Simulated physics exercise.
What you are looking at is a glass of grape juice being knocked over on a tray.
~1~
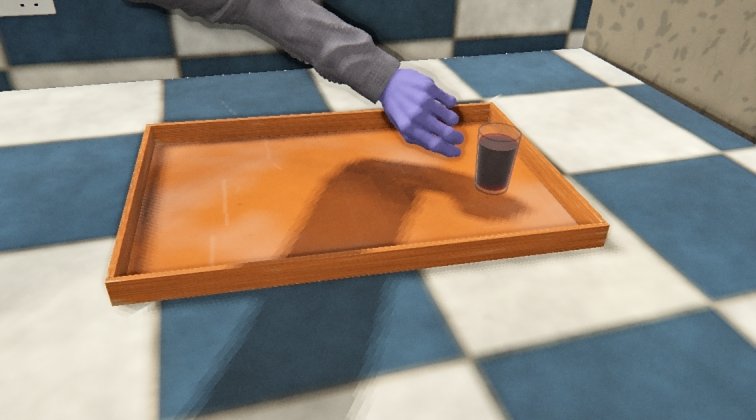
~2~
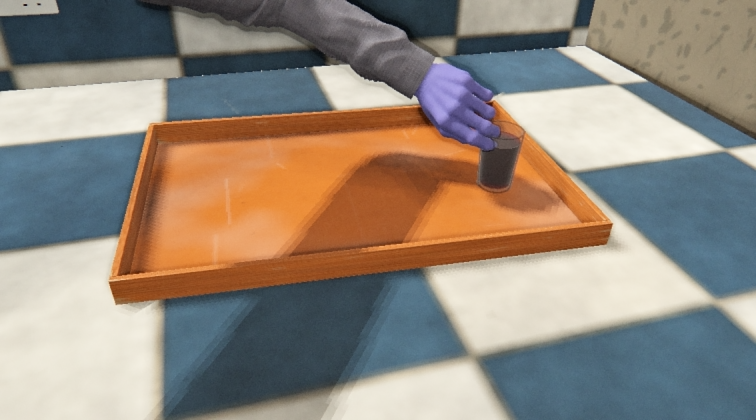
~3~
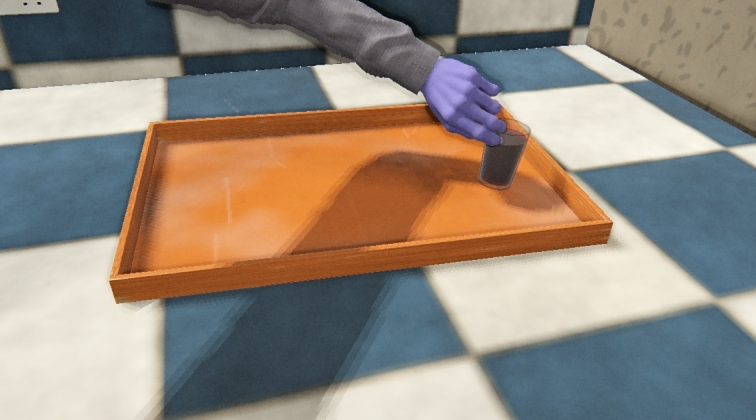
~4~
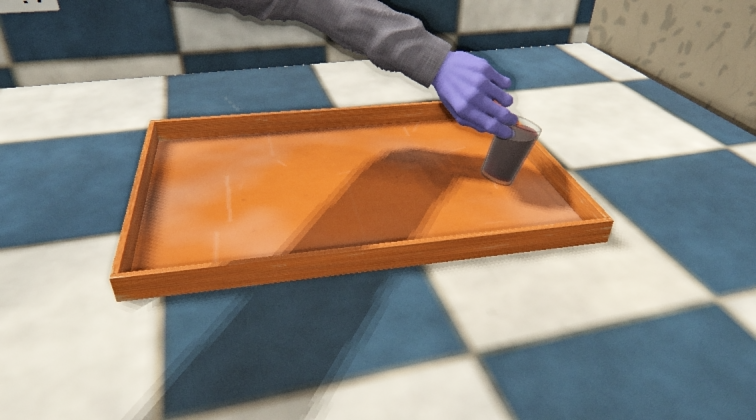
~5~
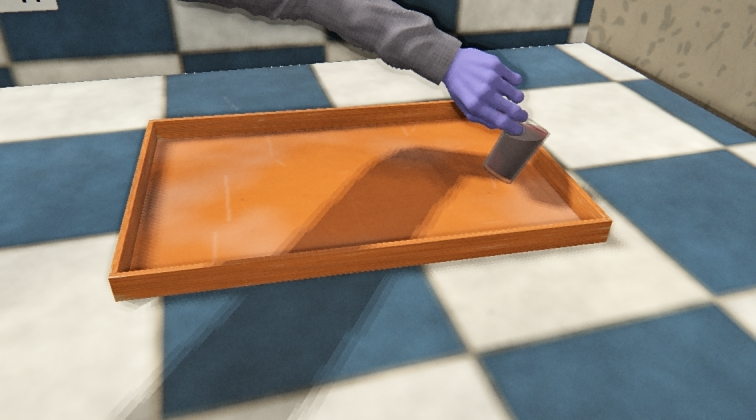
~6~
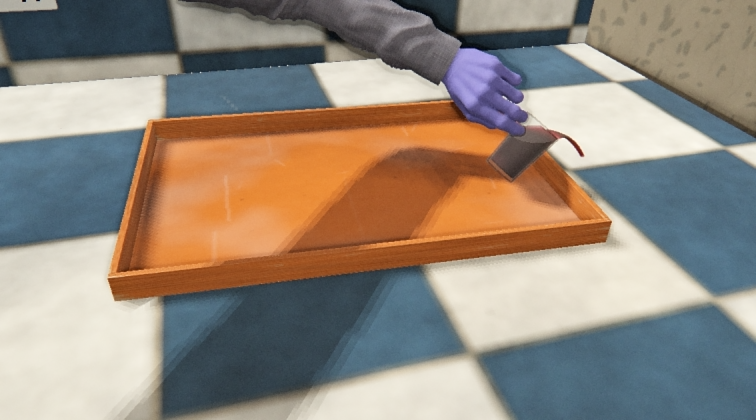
On a blue and white checkered surface, a purple hand pushing a glass of dark juice rightward on a wooden tray, tilting it.
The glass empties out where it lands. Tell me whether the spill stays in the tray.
It does not stay in the tray.
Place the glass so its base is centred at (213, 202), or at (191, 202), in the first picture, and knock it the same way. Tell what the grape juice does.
One: It stays in the tray. Two: It is held by the rim.
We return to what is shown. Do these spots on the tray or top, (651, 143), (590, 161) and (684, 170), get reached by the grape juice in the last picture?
Point one is caught by it, point two is caught by it, point three is caught by it.
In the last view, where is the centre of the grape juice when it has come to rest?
It settles with its centre at about (683, 151).
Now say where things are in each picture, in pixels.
In the first frame, it stands upright; glass (496, 158) about three quarters full; tray (390, 246).
In the second frame, it is being nudged; glass about three quarters full, surface at (501, 141).
In the third frame, it is being nudged; glass (502, 153) about three quarters full.
In the fourth frame, it is being nudged; glass about three quarters full, surface at (517, 133); tray (394, 241).
In the fifth frame, it is being nudged; glass (516, 147) tipped 30°.
In the sixth frame, it is falling; glass (522, 147) tipped 40°.
Next, the glass lies across the rim; the puddle covers about as much as a plate; the table is getting wet.
After that, the puddle covers about as much as a tray; the table is getting wet.
Finally, the puddle covers about as much as a tray; the table is getting wet.
